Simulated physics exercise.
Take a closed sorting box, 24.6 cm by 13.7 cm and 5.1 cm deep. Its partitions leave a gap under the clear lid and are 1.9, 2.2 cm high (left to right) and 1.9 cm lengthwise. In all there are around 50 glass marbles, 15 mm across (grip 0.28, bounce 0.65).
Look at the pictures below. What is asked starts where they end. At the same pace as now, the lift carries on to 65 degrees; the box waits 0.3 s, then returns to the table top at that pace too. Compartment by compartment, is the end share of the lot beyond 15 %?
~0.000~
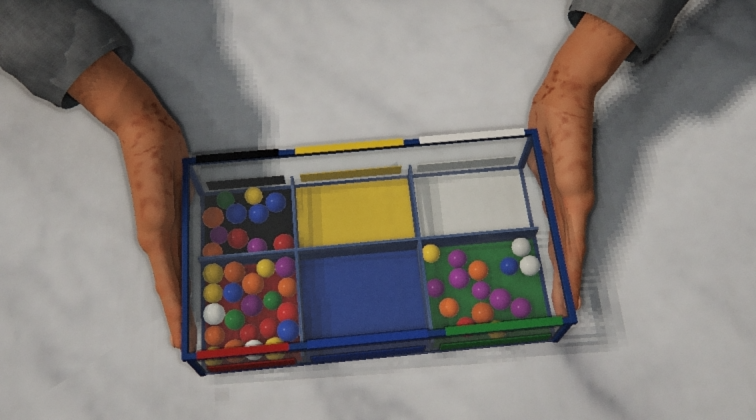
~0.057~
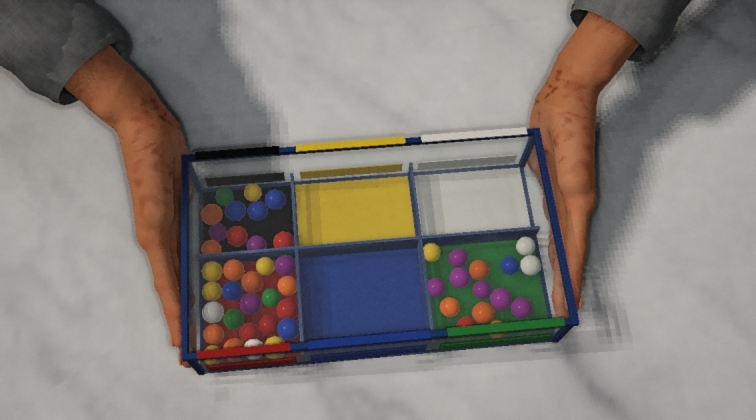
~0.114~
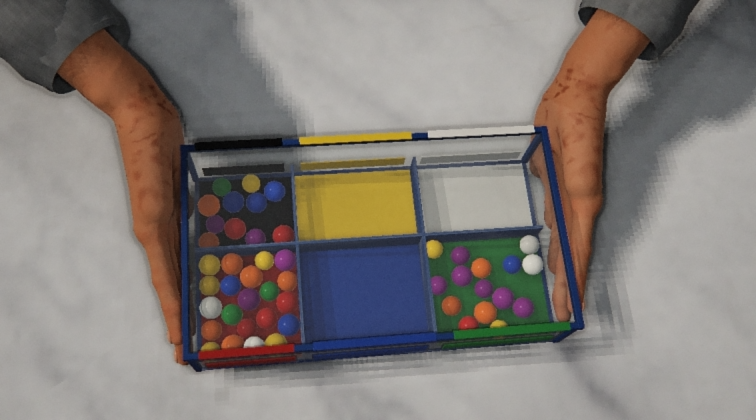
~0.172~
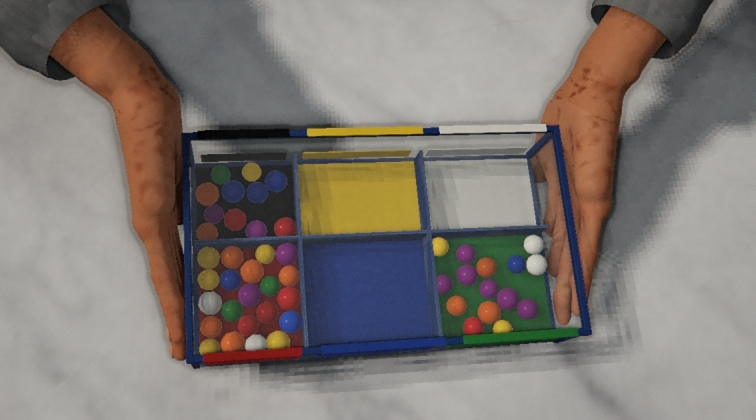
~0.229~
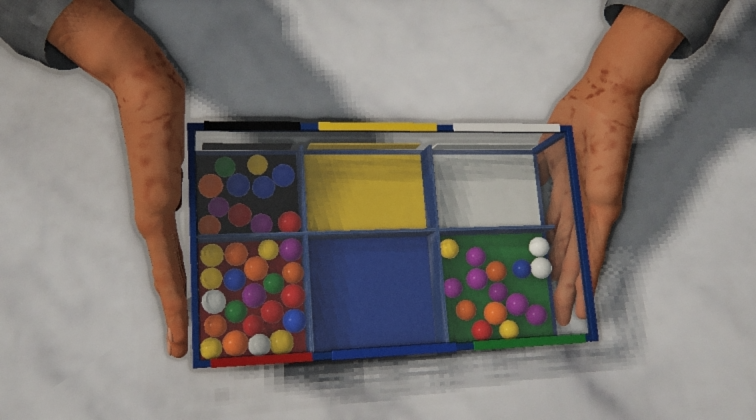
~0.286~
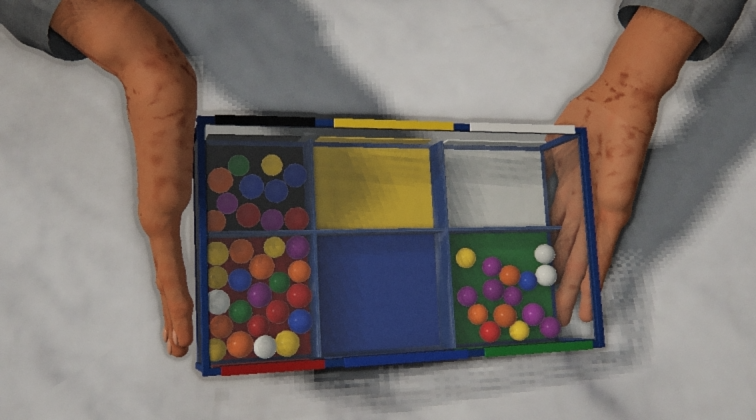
One by one: Red compartment: Succeeds. Blue compartment: Fails. Green compartment: Succeeds. Yellow compartment: Fails. White compartment: Fails. Black compartment: Succeeds.
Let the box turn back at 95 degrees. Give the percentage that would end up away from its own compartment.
Roughly 60 percent would.
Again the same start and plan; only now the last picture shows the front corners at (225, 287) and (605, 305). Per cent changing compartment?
That gives some 5 per cent.
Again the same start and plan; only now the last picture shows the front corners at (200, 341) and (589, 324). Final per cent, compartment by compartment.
It comes out as red at 45 percent, blue at 0 percent, green at 30 percent, yellow at 0 percent, white at 0 percent and black at 25 percent.
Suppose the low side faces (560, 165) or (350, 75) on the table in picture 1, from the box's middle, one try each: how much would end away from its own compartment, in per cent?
Approximately 5 percent, then 0 percent.
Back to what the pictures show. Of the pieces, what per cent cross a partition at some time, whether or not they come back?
Something like 0 per cent of the pieces.
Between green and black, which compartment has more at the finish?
That would be the green compartment.
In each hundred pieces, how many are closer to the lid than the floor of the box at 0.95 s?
Roughly 0 percent of the pieces.
After 0.95 s, tilt 65 degrees; red 45 %, green 30 %, black 25 %.
After 1.39 s, tilt 33 degrees; red 45 %, green 30 %, black 25 %.
Then, at 1.91 s, tilt 0 degrees; red 45 %, green 30 %, black 25 %.
At rest (2.4 s), red 45 %, blue 0 %, green 30 %, yellow 0 %, white 0 %, black 25 %.
